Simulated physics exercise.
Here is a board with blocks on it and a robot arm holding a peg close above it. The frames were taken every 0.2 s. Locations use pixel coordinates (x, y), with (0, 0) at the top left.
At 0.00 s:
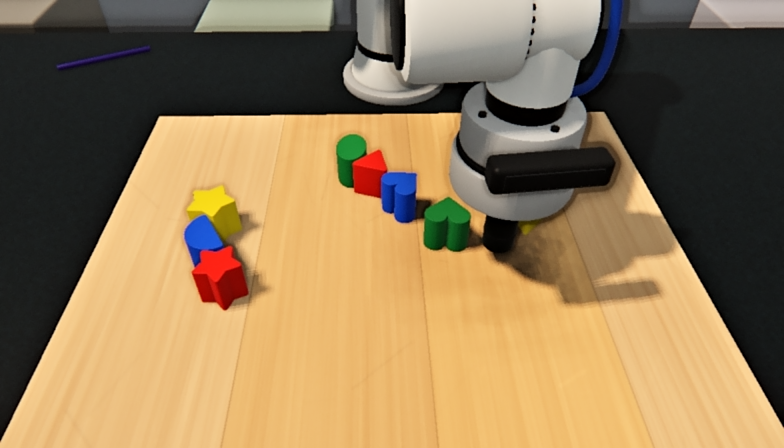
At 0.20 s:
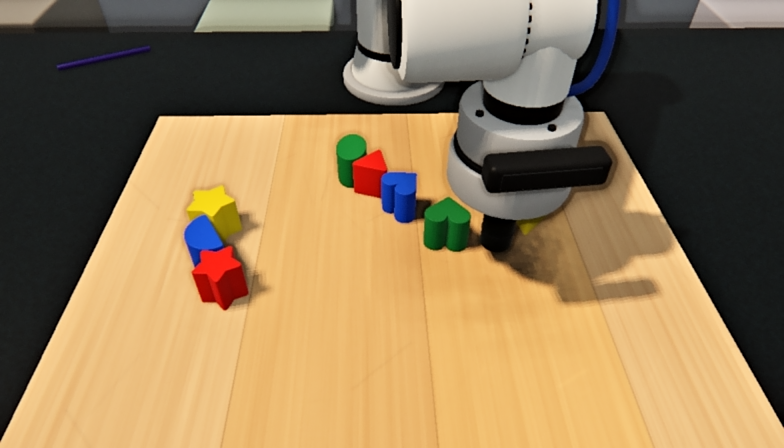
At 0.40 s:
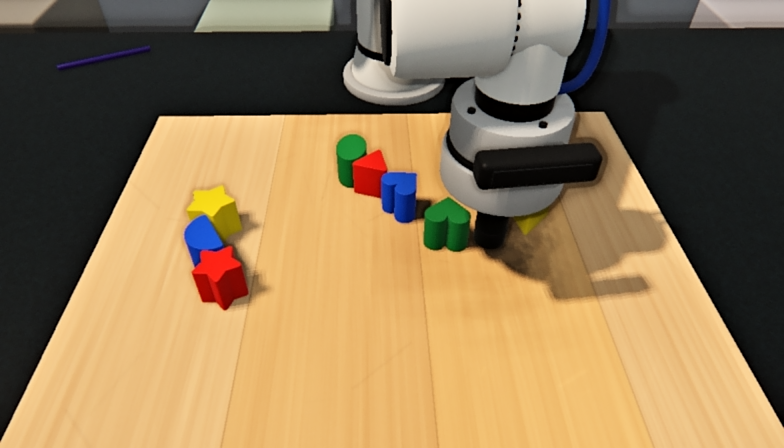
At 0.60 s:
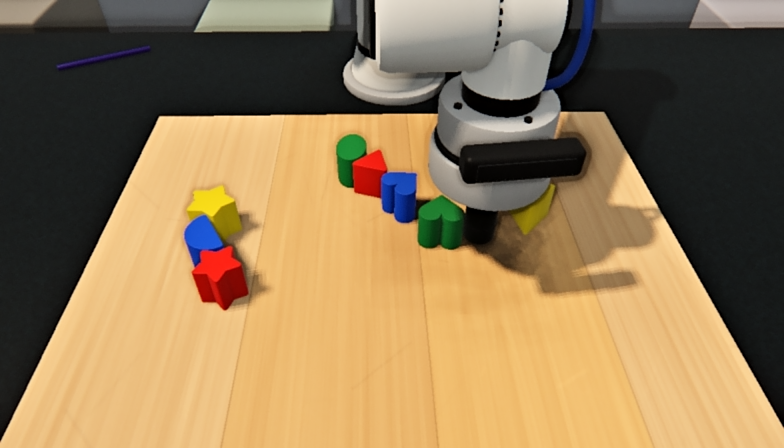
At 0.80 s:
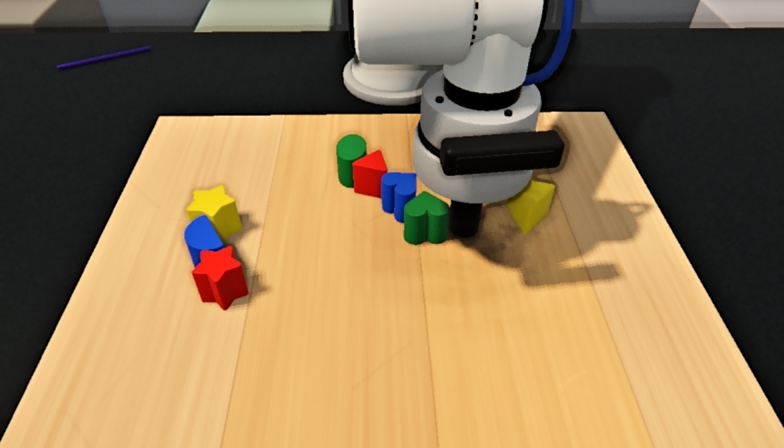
To begin with, a robot arm holds a dark peg just right of a green heart-shaped block on a wooden board with other colourful blocks. The arm edges left, then pushes the green heart left and slightly away, up close to the blue heart-shaped block, while a yellow block comes into view behind.
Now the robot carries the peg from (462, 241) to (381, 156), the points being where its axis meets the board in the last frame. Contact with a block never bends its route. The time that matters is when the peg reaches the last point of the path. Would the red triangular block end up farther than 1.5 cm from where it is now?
The answer is no.
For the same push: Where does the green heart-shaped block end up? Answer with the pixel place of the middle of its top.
Located at (408, 198).
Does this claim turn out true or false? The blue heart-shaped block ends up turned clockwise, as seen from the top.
My answer: True.
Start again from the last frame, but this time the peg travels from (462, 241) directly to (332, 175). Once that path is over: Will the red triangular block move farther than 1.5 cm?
Yes
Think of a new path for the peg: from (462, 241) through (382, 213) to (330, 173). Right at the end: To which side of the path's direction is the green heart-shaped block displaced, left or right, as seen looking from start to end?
Measured against the direction from start to end, the green heart-shaped block shifts toward the left-hand side.
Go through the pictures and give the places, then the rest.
The first frame shows tip of the peg at (497, 243), middles of tops, green elliptical block at (351, 146), red triangular block at (373, 161), blue heart-shaped block at (402, 181), green heart-shaped block at (448, 211).
The second frame shows peg at (495, 242), nothing pushed.
The third frame shows peg at (489, 240), nothing pushed.
The fourth frame shows peg at (478, 235), green heart-shaped block at (442, 209).
The fifth frame shows peg at (463, 228), green elliptical block at (351, 146), red triangular block at (373, 161), blue heart-shaped block at (402, 181), green heart-shaped block at (427, 205).
On the path given first. One third of the way, peg at (433, 195); red triangular block at (372, 158); blue heart-shaped block at (388, 179), turned 40° clockwise; green heart-shaped block at (408, 198), turned 70° anticlockwise.
Two thirds of the way, peg at (406, 168); red triangular block at (372, 158); blue heart-shaped block at (388, 179), turned 40° clockwise; green heart-shaped block at (408, 198), turned 70° anticlockwise.
At the end, peg at (381, 144); green elliptical block unmoved; red triangular block at (372, 158); blue heart-shaped block at (388, 179), turned 40° clockwise; green heart-shaped block at (408, 198), turned 70° anticlockwise.
